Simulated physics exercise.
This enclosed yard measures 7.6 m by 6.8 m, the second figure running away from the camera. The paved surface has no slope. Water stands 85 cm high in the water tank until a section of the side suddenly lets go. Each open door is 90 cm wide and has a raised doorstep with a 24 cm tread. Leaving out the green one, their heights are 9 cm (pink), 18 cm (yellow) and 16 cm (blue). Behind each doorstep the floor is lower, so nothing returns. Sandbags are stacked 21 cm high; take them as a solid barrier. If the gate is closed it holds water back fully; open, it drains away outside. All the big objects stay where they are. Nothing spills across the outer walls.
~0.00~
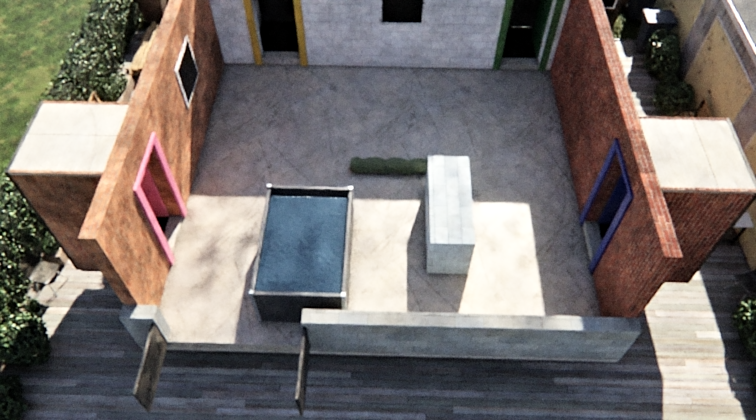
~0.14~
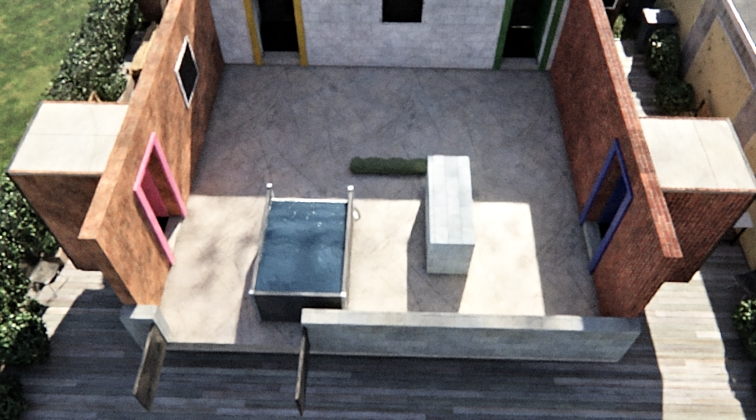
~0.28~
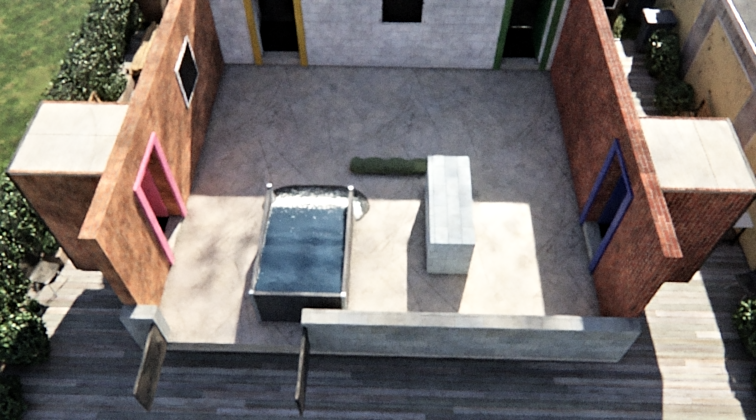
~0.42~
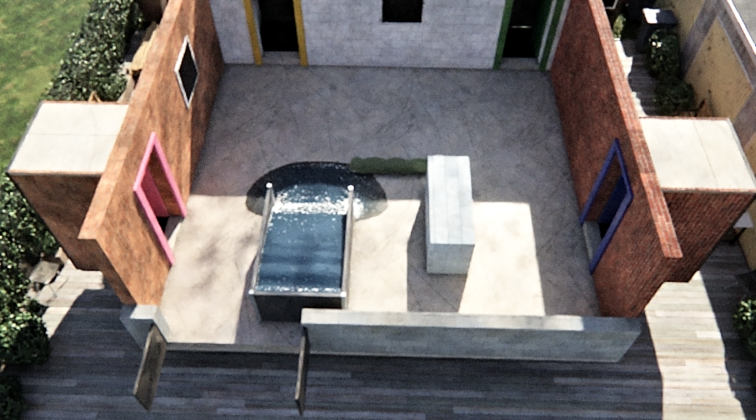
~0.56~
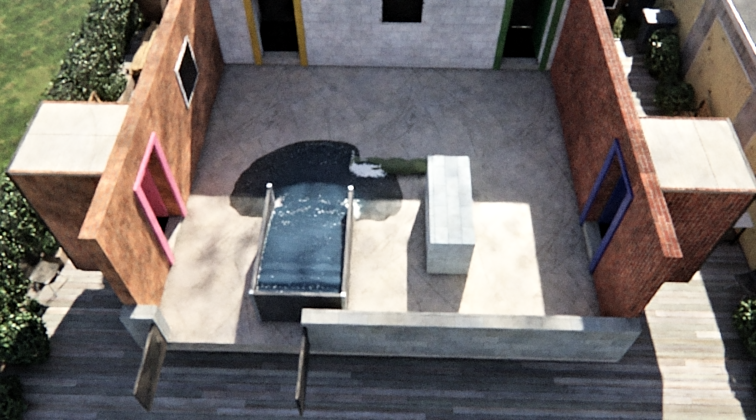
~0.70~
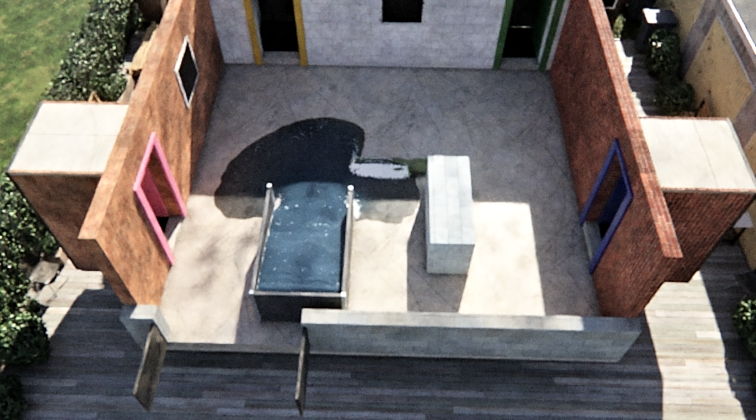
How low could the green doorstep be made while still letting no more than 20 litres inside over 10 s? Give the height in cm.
Some 8.5 cm above the ground.
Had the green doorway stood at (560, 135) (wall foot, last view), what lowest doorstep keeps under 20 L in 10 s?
About 7.0 cm.
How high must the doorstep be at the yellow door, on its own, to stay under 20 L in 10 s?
Roughly 23 cm at yellow.
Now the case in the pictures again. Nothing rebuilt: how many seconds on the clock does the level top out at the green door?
Near 6.5 s.
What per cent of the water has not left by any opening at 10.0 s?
Roughly 92 in a hundred.
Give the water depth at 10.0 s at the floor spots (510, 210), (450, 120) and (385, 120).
In that order: 5, 3 and 4 cm.
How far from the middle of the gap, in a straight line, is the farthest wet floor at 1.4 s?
Roughly 4.6 m.
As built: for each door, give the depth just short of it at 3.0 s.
Depths in cm: Pink 1, yellow 27, blue 3, green 2.
After 1.4 s water covers 35 % of the floor, deepest (32 cm) near (307, 211); it has not reached the green door.
After 3.0 s water covers 55 % of the floor, deepest (34 cm) near (232, 67); 2 cm at the green door, 0 litres in over its 14 cm doorstep.
After 10.0 s water covers 95 % of the floor, deepest (12 cm) near (582, 329); 10 cm at the green door, 0 litres in over its 14 cm doorstep.
At the green door as built, the water arrived by 2.9 s and peaked near 12 cm at 6.6 s.
With a doorstep of 6.5 cm, 42 litres would have come in within the 10 s; with 10.5 cm, 4 litres. So under 20 litres takes about 8.5 cm.
